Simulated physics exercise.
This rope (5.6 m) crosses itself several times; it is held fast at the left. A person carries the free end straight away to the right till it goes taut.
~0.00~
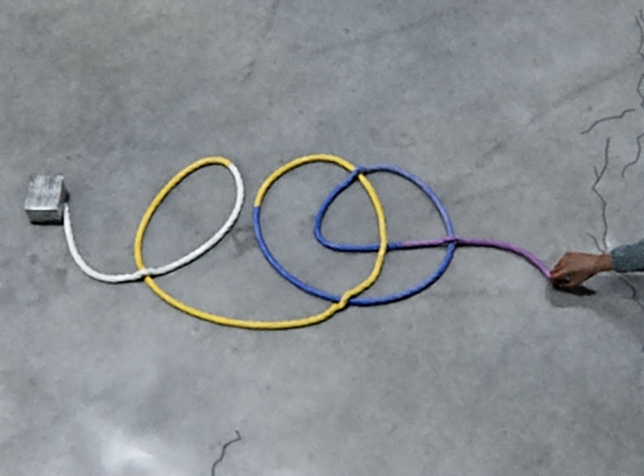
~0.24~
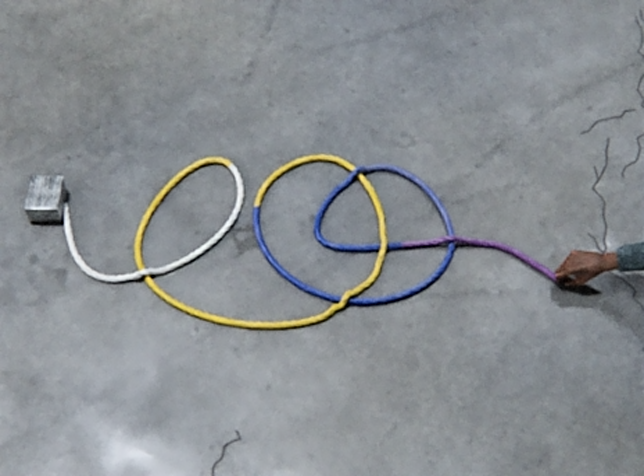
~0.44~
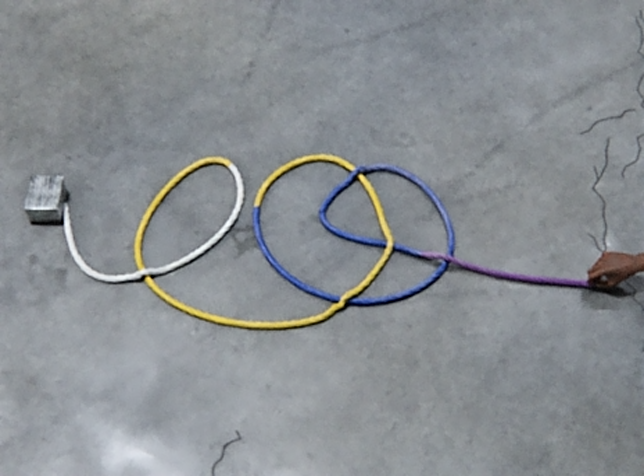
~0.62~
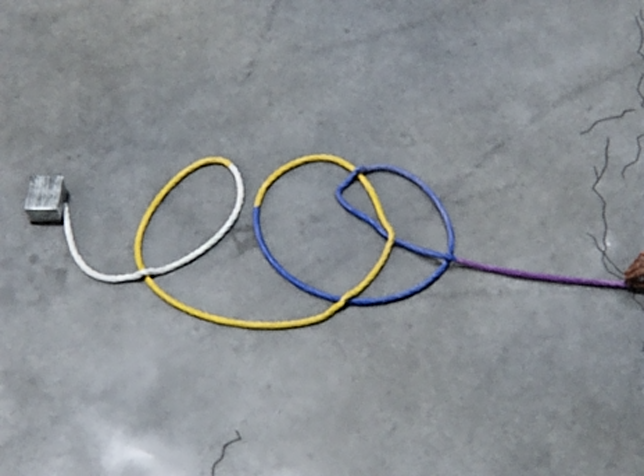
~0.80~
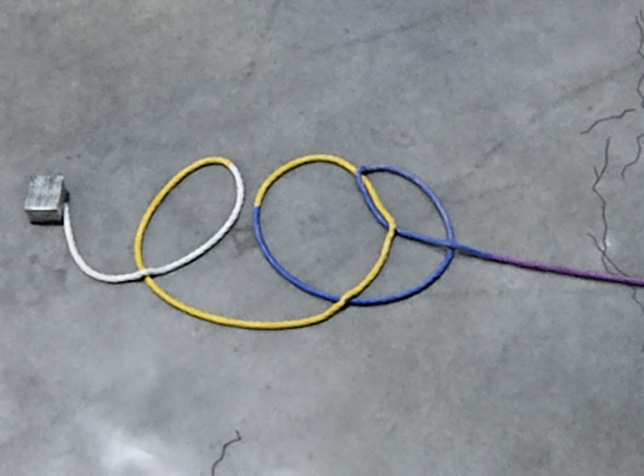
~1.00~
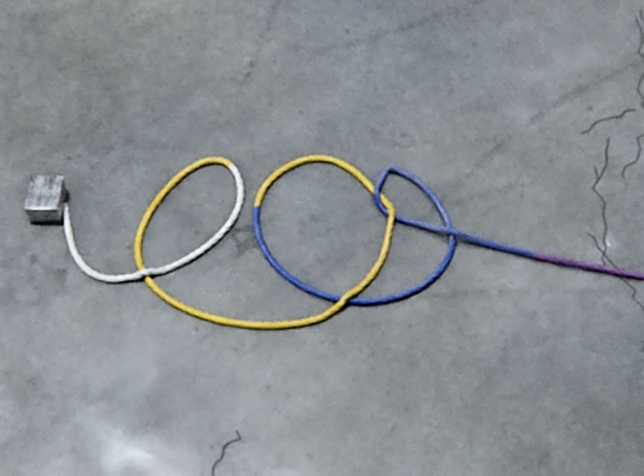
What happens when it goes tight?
Outcome: The rope pulls straight.
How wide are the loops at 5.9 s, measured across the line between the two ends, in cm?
About 42 cm.
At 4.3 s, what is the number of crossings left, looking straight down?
The count is 5.
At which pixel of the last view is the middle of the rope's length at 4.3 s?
Near (539, 261).
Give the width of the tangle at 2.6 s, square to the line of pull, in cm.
Some 44 cm.
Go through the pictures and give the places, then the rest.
Crossings (145, 276) white over yellow, (356, 302) yellow over blue, (358, 173) blue over yellow, (385, 248) yellow over blue, (452, 243) purple over blue; rope runs through (175, 265) (169, 299) (352, 168) (428, 282) (388, 246); grip (556, 284), in the first picture.
Rope runs through (175, 265) (352, 168) (388, 246); grip (562, 282), in the second picture.
Rope runs through (175, 265) (352, 168) (409, 251); grip (594, 284), in the third picture.
Rope runs through (175, 265) (352, 168) (443, 256); grip (631, 284), in the fourth picture.
Rope runs through (175, 265) (352, 169) (478, 253), in the fifth picture.
Rope runs through (175, 265) (169, 299) (352, 170) (428, 282) (519, 251), in the sixth picture.
After 2.6 s, the ends are 2.9 m apart, loops still 45 cm across.
After 4.3 s, the ends are 3.9 m apart, loops still 44 cm across.
After 5.9 s, the ends are 4.9 m apart, loops still 42 cm across.
After 7.6 s, the ends are 5.6 m apart, and it runs straight.
After 7.9 s, the ends are 5.6 m apart, and it runs straight.
